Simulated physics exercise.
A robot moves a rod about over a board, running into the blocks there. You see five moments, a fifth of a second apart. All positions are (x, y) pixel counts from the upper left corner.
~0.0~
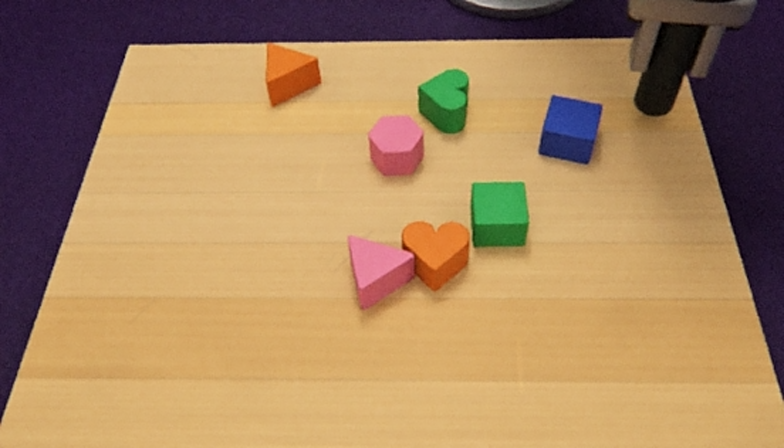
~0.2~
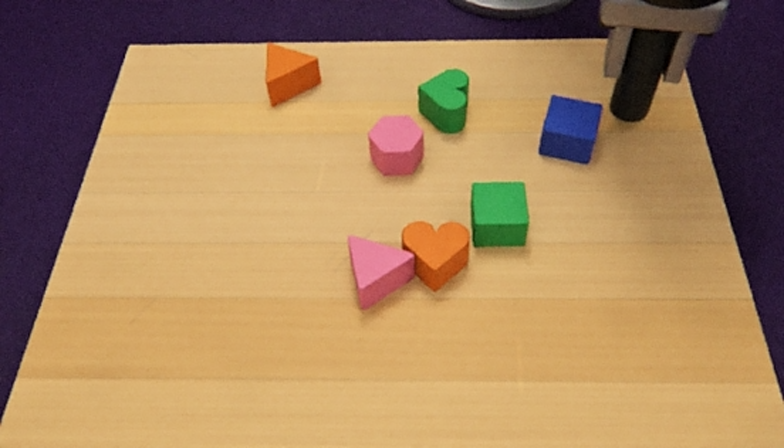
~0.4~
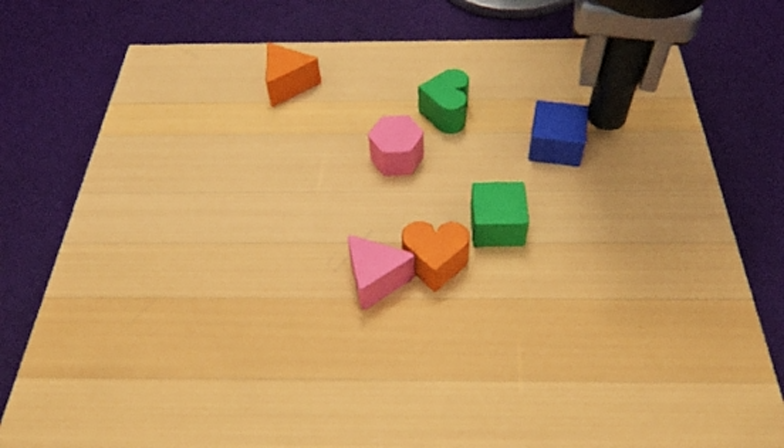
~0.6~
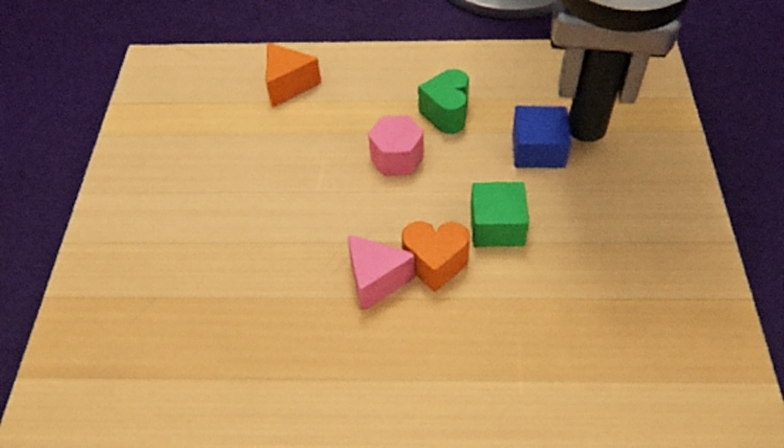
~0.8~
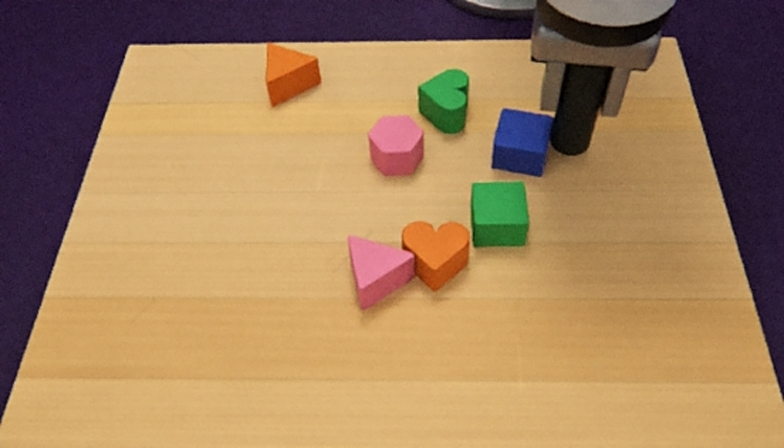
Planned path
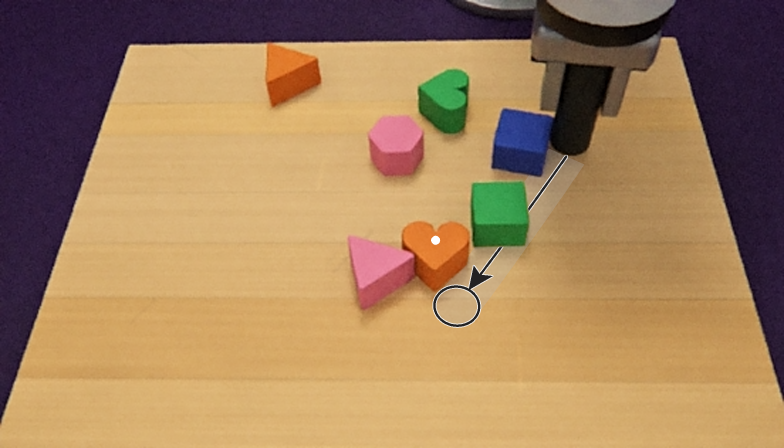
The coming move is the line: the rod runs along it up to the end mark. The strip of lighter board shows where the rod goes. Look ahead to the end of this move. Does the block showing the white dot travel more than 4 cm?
It seems so.
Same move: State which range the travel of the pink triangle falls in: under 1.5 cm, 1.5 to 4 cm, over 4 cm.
Movement: 1.5 to 4 cm.
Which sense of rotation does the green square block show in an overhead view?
Looking down: Anticlockwise.
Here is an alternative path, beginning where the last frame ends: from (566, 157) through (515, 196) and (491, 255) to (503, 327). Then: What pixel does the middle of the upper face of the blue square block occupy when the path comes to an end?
It is going to be at (498, 132).
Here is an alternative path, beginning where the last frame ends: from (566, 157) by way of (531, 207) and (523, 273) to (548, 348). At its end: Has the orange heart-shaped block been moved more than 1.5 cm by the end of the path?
In short: Yes.
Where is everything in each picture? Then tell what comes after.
In the first frame, rod tip (653, 103); block tops, pink triangle (374, 259); orange heart-shaped block (436, 240); green square block (500, 202); blue square block (573, 116).
In the second frame, rod (629, 109); blocks unchanged.
In the third frame, rod (606, 117); blue square block (561, 120).
In the fourth frame, rod (587, 128); blue square block (543, 124).
In the fifth frame, rod (570, 141); pink triangle (374, 259); orange heart-shaped block (436, 240); green square block (500, 202); blue square block (524, 129).
Path on the board, from (566, 157) to (457, 306); the dot is on the orange heart-shaped block.
What follows on the original path. One third of the way, rod (536, 188); green square block (495, 206); blue square block (515, 131), turned 15° clockwise.
Two thirds of the way, rod (499, 238); pink triangle (349, 265), turned 45° clockwise; orange heart-shaped block (405, 274), turned 30° clockwise; green square block (456, 248), turned 30° anticlockwise; blue square block (515, 131), turned 15° clockwise.
At the end, rod (458, 293); pink triangle (326, 269), turned 105° clockwise; orange heart-shaped block (352, 308), turned 65° clockwise; green square block (409, 301), turned 20° anticlockwise; blue square block (515, 131), turned 15° clockwise.
